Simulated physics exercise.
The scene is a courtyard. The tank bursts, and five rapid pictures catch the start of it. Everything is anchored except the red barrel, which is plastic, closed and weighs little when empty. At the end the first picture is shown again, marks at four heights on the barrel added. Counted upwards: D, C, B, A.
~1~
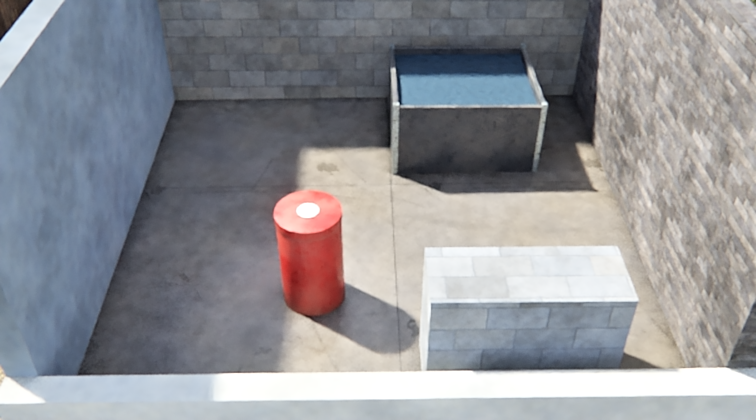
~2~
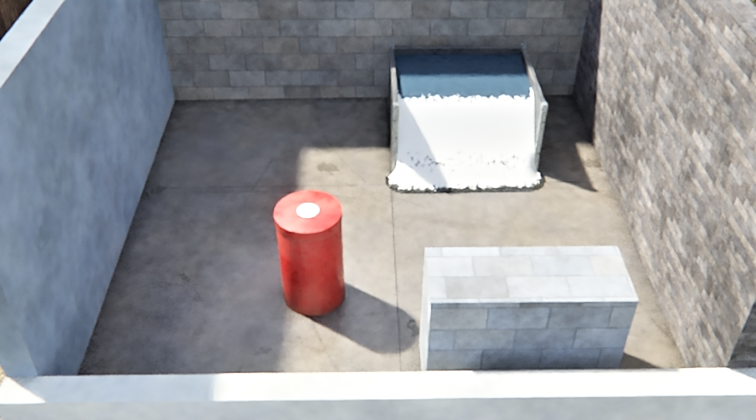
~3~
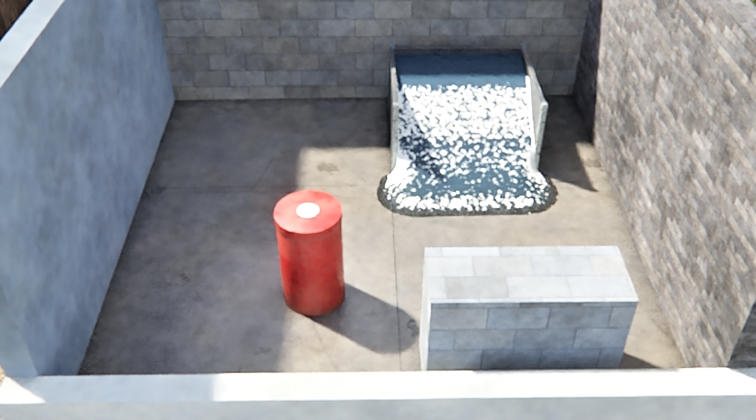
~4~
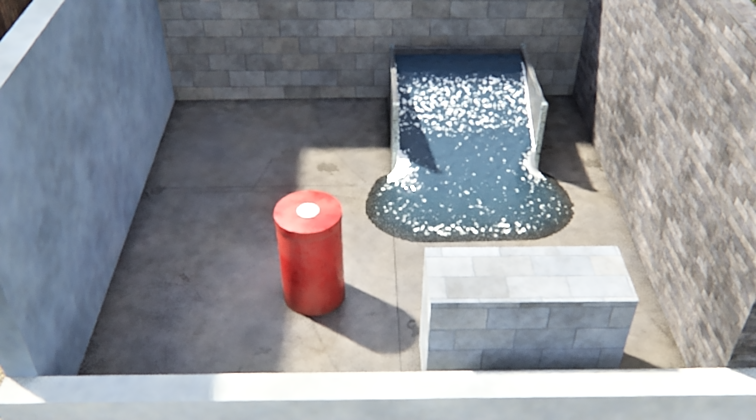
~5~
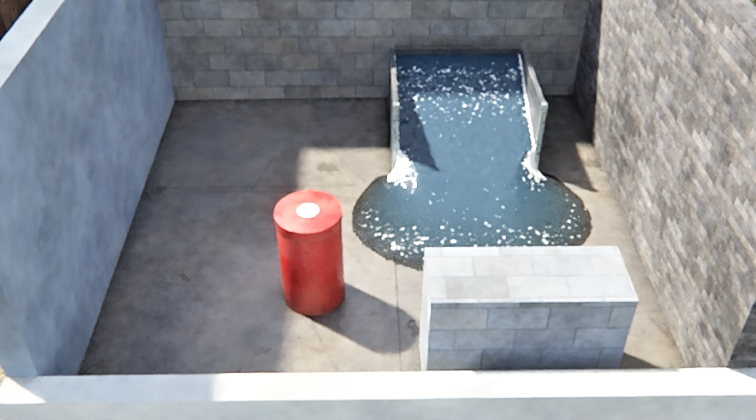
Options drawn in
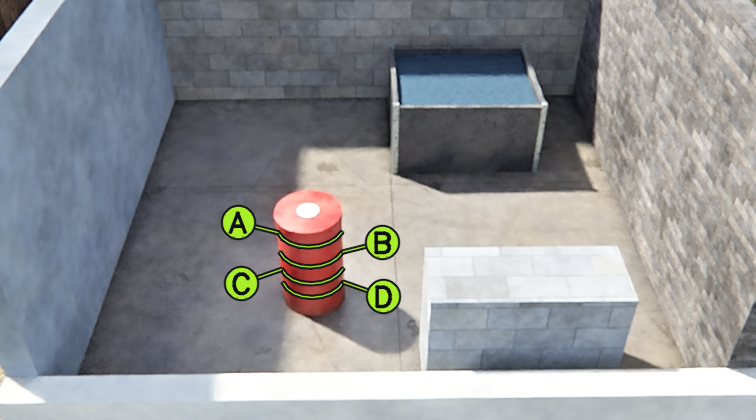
Water pours from the front of a dark tank at the back right, white and foamy at first, then dark blue, spreading in a rounded pool across the floor to the far side of the pale block wall. The walled courtyard, with its grey-brown ground, is seen from above by a still camera. A red barrel stands motionless left of centre, casting a shadow rightward.
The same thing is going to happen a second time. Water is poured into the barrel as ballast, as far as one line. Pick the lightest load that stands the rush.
It is D.
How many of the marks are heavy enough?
All of them.
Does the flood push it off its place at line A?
No.
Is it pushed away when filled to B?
No, not at all.
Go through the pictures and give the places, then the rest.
Lid of the red barrel at (309, 210); tank full, its middle at (463, 81), in the first frame.
Water covers 3 % of the ground, mostly out of sight from here, in the second frame.
Water covers 6 % of the ground, mostly out of sight from here, in the third frame.
In the fourth frame, 10 % of the ground wet, in view closest to the barrel at (384, 222).
Lid of the red barrel at (309, 210); 15 % of the ground wet, in view closest to the barrel at (365, 231), in the fifth frame.
On the marked copy, A at (309, 247); B at (310, 267); C at (311, 283); D at (312, 297); from the bottom up D, C, B, A.
Choosing A, it does not move.
Choosing B, it does not move.
Choosing C, it does not move.
Choosing D, it does not move.
